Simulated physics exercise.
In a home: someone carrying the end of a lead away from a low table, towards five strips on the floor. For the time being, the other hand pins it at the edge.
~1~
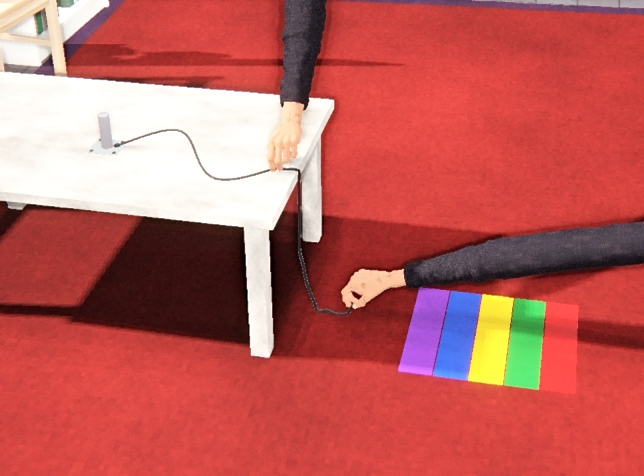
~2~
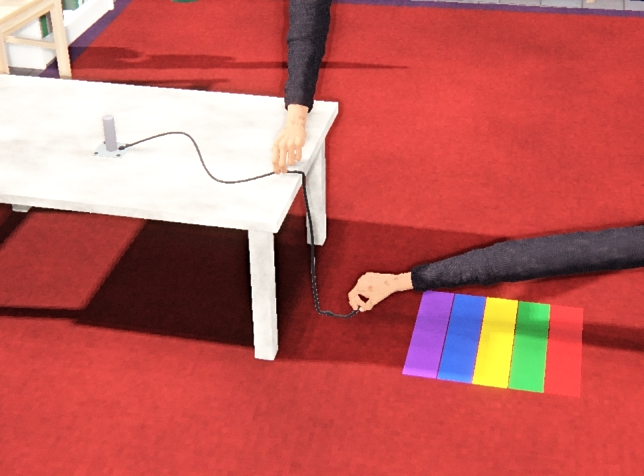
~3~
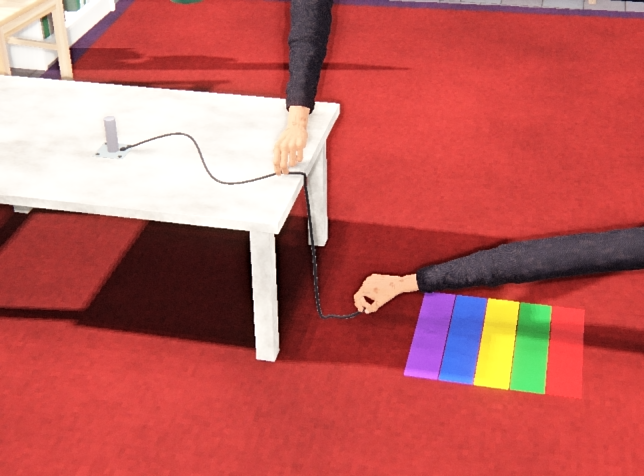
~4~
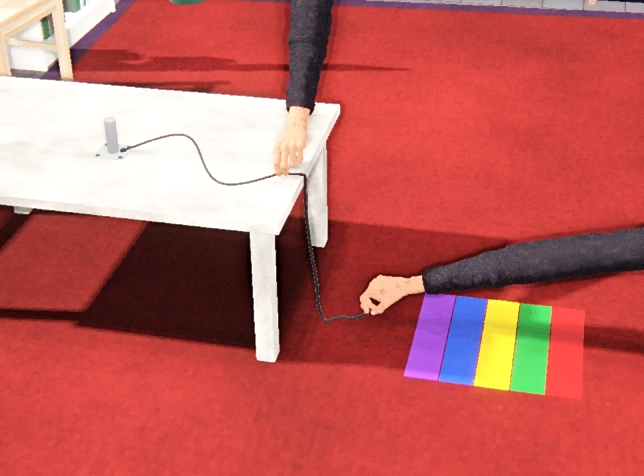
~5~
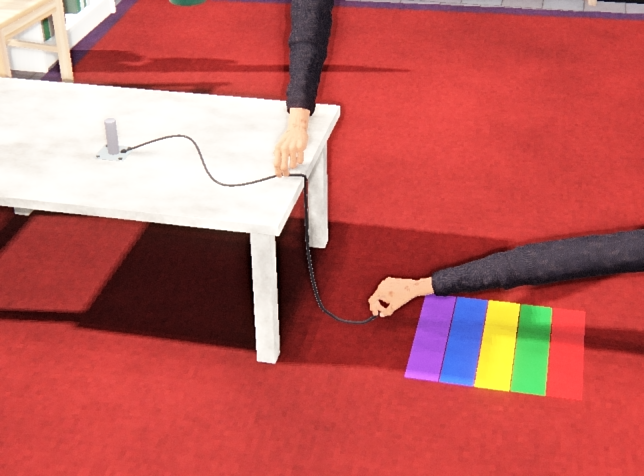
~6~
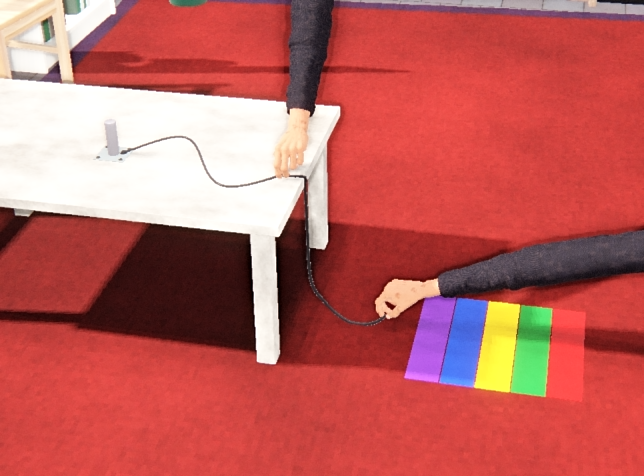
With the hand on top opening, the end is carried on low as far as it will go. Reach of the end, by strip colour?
Red.
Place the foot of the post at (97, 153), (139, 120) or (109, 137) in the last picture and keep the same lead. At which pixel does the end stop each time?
First close to (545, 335), next close to (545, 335), last close to (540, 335).
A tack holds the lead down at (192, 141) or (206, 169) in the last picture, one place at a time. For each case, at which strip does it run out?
Try by try: Green; yellow.
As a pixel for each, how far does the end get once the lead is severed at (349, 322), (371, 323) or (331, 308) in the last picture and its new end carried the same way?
Taking the tries in order gives (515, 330), (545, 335) and (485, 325).
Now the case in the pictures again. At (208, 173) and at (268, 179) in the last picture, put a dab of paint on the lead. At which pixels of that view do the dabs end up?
Result - first point (273, 170), second point (346, 198).
Early on, end near (504, 329); over yellow.
Midway, end near (543, 334); over green.
At the end of the slack, end near (567, 337); over red. The end stops over the red strip.
